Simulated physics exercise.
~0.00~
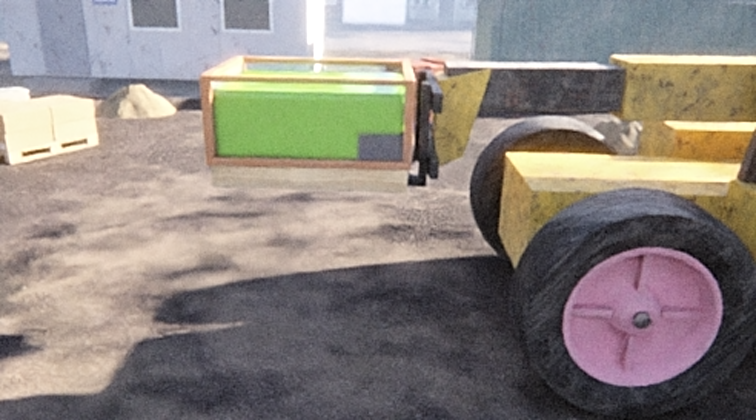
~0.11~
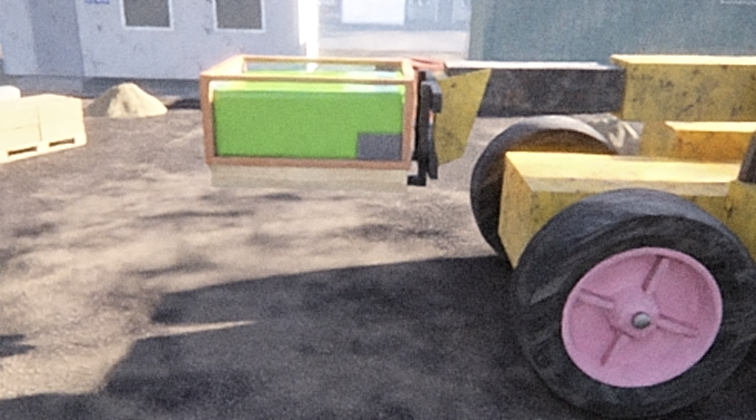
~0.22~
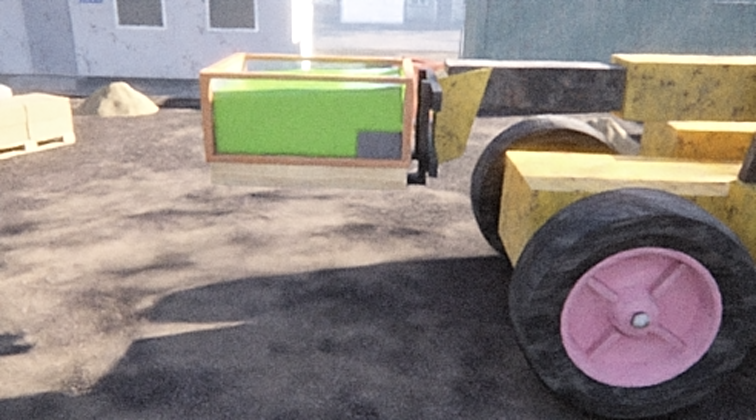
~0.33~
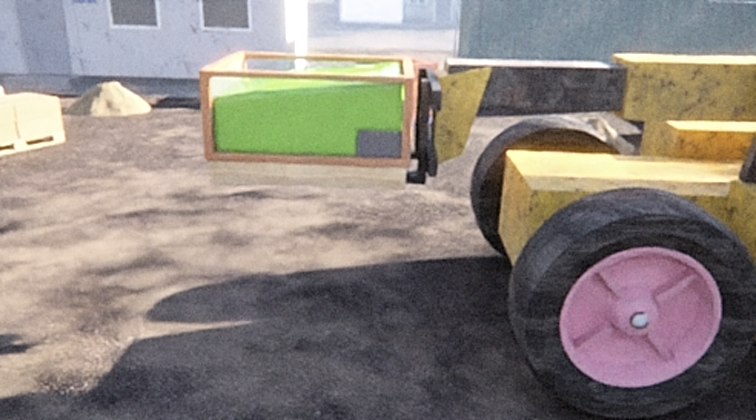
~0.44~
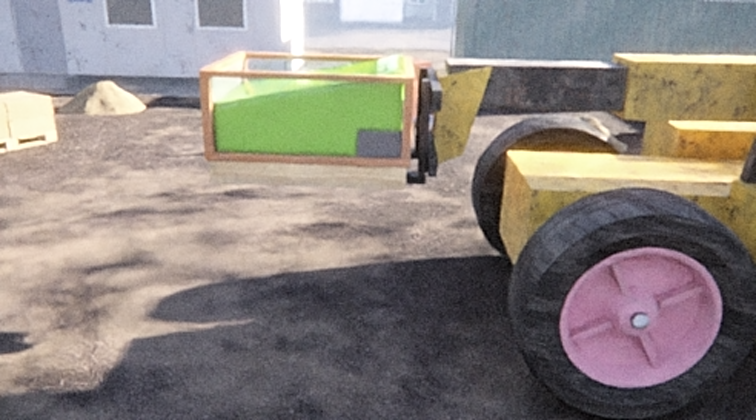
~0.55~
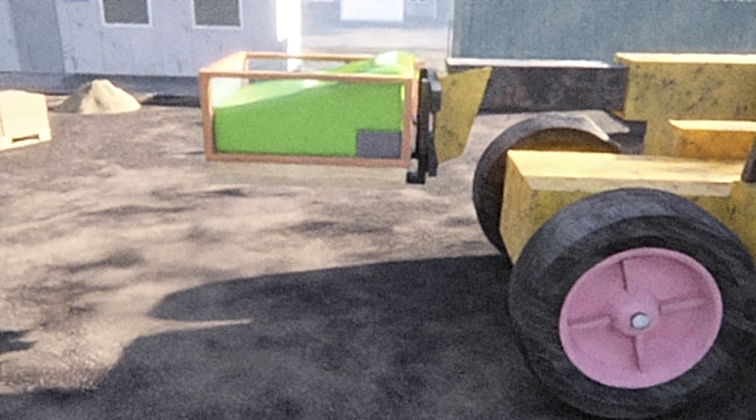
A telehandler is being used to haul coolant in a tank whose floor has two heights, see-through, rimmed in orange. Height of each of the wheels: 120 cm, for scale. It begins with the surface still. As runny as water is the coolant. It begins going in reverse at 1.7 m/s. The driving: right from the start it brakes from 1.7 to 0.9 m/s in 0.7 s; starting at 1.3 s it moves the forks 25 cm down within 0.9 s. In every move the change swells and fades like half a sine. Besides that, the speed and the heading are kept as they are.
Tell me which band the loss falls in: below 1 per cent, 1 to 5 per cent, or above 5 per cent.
It falls between 1 and 5 per cent.
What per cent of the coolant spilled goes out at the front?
Around 10 in a hundred.
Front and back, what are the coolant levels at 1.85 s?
Front 34 cm and back 44 cm.
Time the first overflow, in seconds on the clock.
I'd put it close to 0.9 seconds.
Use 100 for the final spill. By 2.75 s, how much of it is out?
By that time, around 100 percent of it is out.
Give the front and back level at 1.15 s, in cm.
Close to 48 cm at the front end and 34 cm at the back end.
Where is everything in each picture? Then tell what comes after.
In the first picture, the surface is at (229, 87) by the front wall; at (391, 90) by the back wall; it lies level with the rim line; edge of the step at (381, 135); the front is on the left, levels are read along the near wall.
In the second picture, the surface is at (229, 86) by the front wall; at (391, 90) by the back wall; it lies level with the rim line.
In the third picture, the surface is at (229, 86) by the front wall; it climbs 3° towards the back.
In the fourth picture, the surface is at (229, 94) by the front wall; it climbs 8° towards the back.
In the fifth picture, the surface is at (229, 98) by the front wall; at (391, 69) by the back wall; it climbs 12° towards the back.
In the sixth picture, the surface is at (230, 104) by the front wall; at (391, 64) by the back wall; it climbs 15° towards the back.
Then, 1.15 s in, the surface is 47 cm up at the front and 33 cm at the back; 2 per cent is out, over the back.
Then, 1.85 s in, the surface is 33 cm up at the front and 44 cm at the back; 2 per cent is out, over the back.
Then, 2.75 s in, the surface is 43 cm up at the front and 32 cm at the back; 3 per cent is out, over the back.
Then, 5.18 s in, 3 per cent is out, over the back, 10 of 289 litres.
